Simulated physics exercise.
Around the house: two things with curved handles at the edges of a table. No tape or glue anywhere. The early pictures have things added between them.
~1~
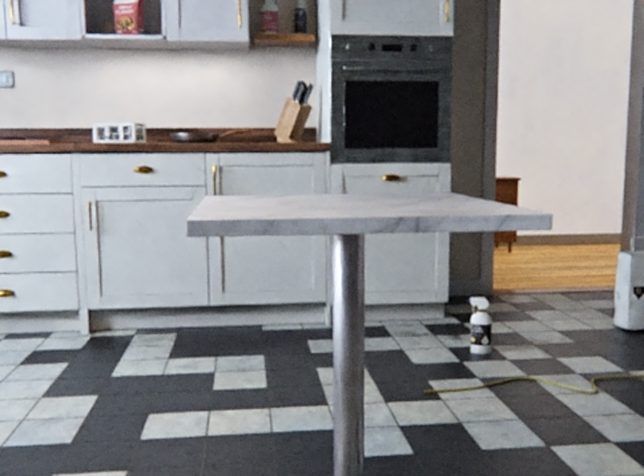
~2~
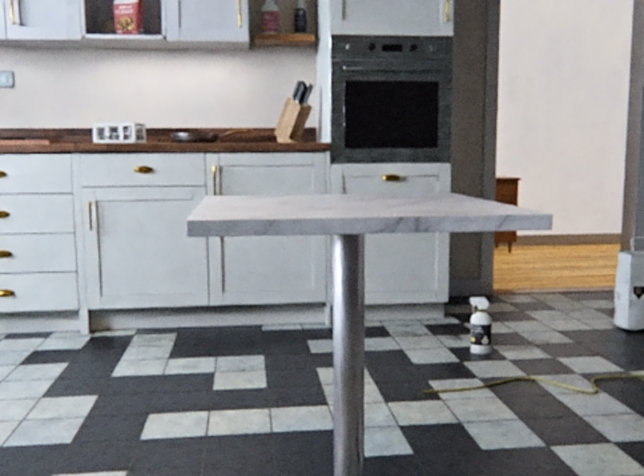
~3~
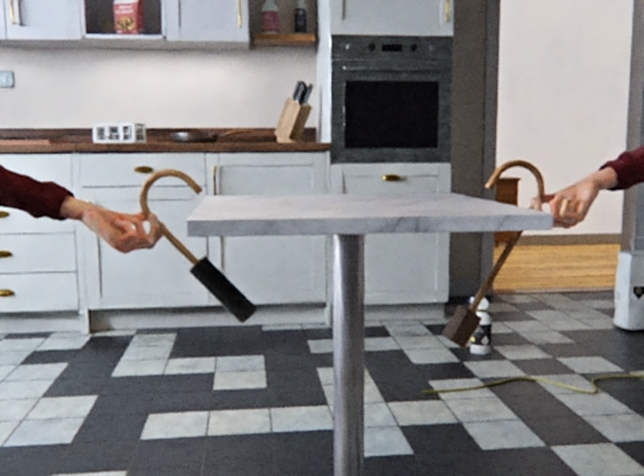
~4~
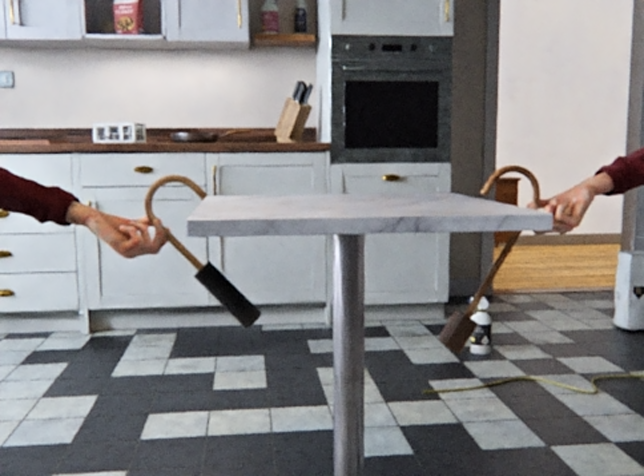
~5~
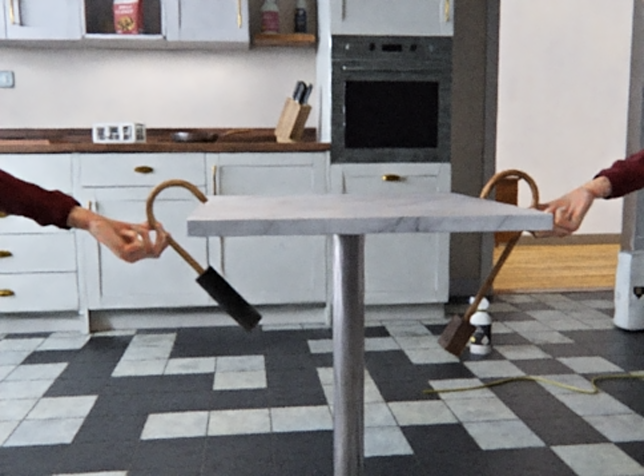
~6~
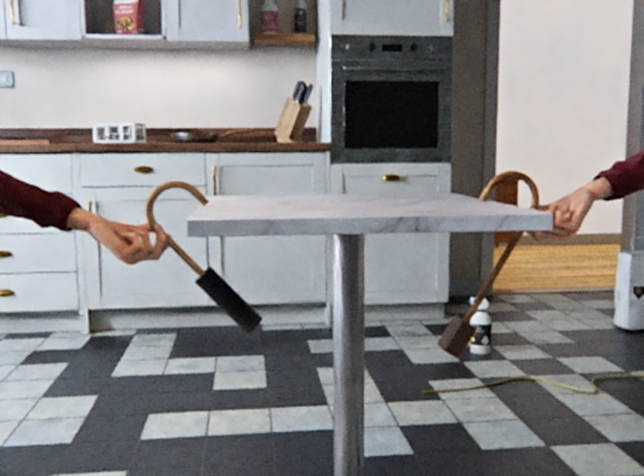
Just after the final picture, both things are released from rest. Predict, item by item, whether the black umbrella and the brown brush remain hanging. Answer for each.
The black umbrella is going to stay up. The brown brush is going to stay up.
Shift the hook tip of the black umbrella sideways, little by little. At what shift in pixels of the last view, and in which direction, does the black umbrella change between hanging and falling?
Looks like close to 8 pixels, moving left.
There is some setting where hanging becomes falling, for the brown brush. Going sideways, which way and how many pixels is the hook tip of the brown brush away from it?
Shift it right by 8 pixels.
Then, 0.40 s on from there, black umbrella at rest near (211, 254); brown brush at rest near (480, 259).
In the end, the black umbrella stays hooked on the edge, near (213, 253); the brown brush stays hooked on the edge, near (479, 259).
